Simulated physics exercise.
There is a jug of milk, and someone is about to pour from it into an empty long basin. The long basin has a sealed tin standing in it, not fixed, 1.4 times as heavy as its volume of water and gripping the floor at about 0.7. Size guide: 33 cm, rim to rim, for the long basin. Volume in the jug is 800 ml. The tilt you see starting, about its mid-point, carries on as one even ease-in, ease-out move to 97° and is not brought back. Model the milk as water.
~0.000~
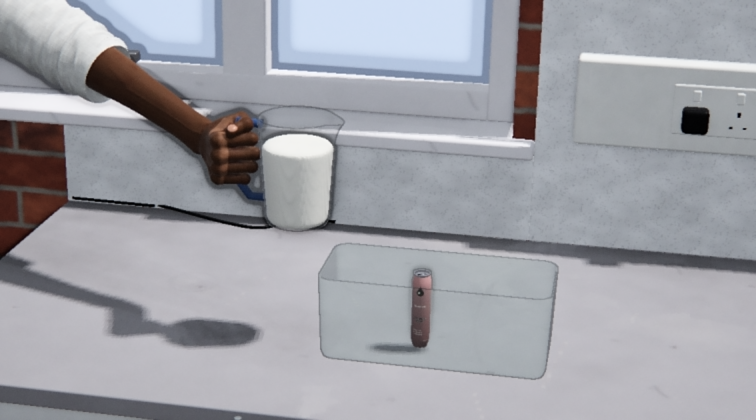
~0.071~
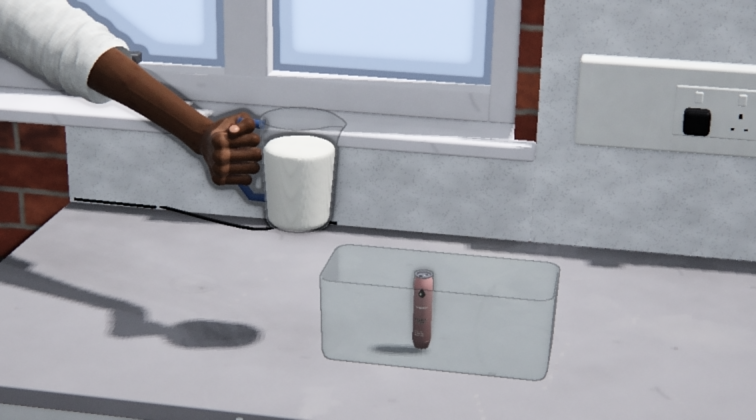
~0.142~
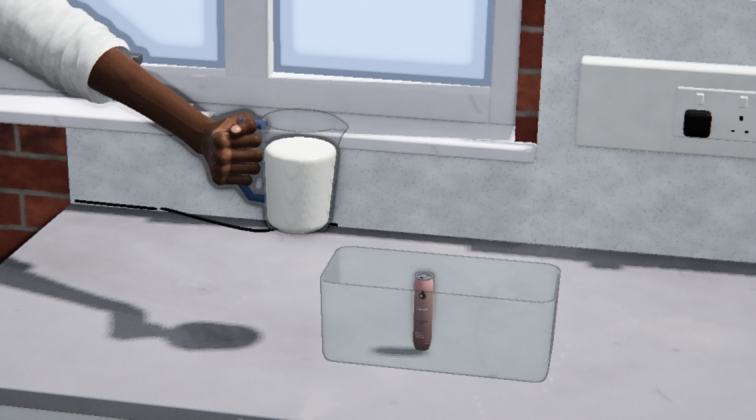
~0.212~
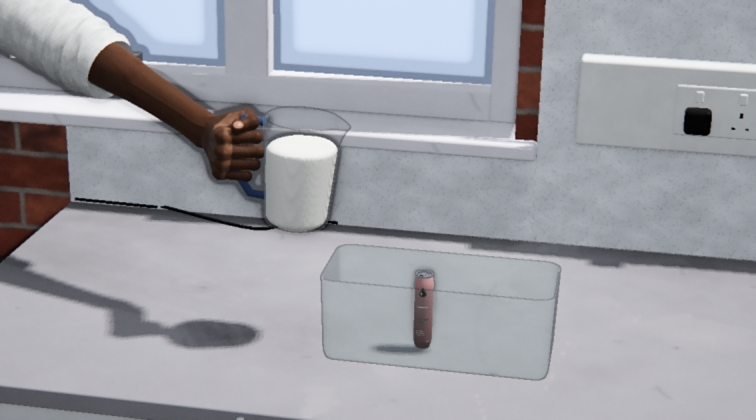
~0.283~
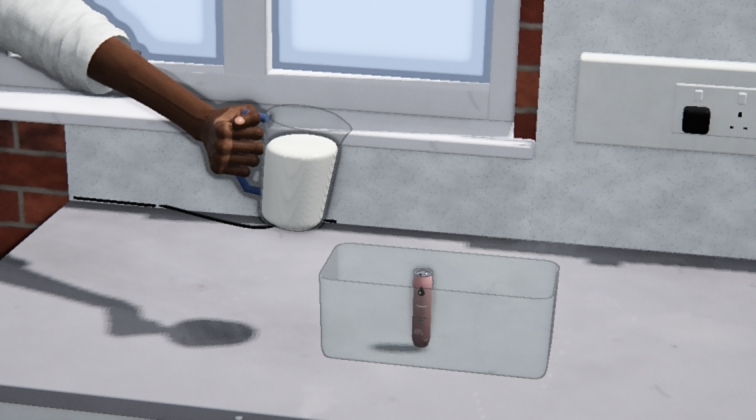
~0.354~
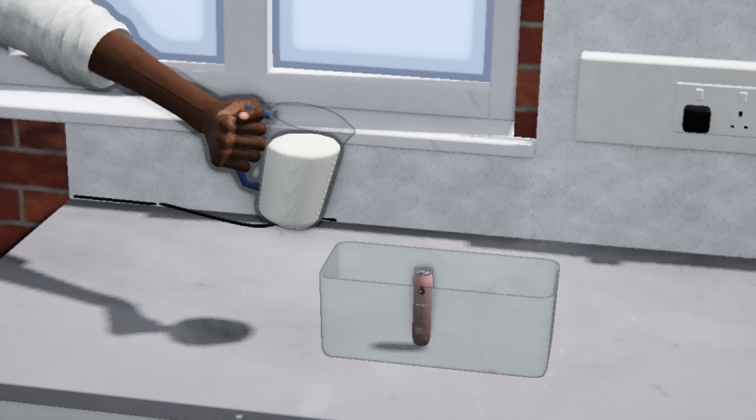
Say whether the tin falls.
It overbalances.
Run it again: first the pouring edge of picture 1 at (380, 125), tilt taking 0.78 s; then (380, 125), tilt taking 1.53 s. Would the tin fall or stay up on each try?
The tin stays vertical the first time and stays vertical the second time.
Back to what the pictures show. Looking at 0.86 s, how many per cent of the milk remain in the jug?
Fraction remaining: Approx. 96 per cent.
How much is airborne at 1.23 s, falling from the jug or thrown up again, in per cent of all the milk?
Around 16 percent of the liquid.
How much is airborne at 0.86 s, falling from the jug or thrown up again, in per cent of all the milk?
5 %.
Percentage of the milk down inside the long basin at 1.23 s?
28 per cent, give or take a little.
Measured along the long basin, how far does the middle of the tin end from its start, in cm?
Net tin displacement: Roughly 9.0 cm.
After 0.86 s the tilt is 58° and 95 per cent is still to pour; the tin stands where it began.
After 1.23 s the tilt is 88° and 55 per cent is still to pour; the tin leans 9°.
After 1.61 s the tilt is 97° and 11 per cent is still to pour; the tin lies on its side.
After 2.03 s the tilt is 97° and 1 per cent is still to pour; the tin lies on its side.
In the end the tin lies on its side.
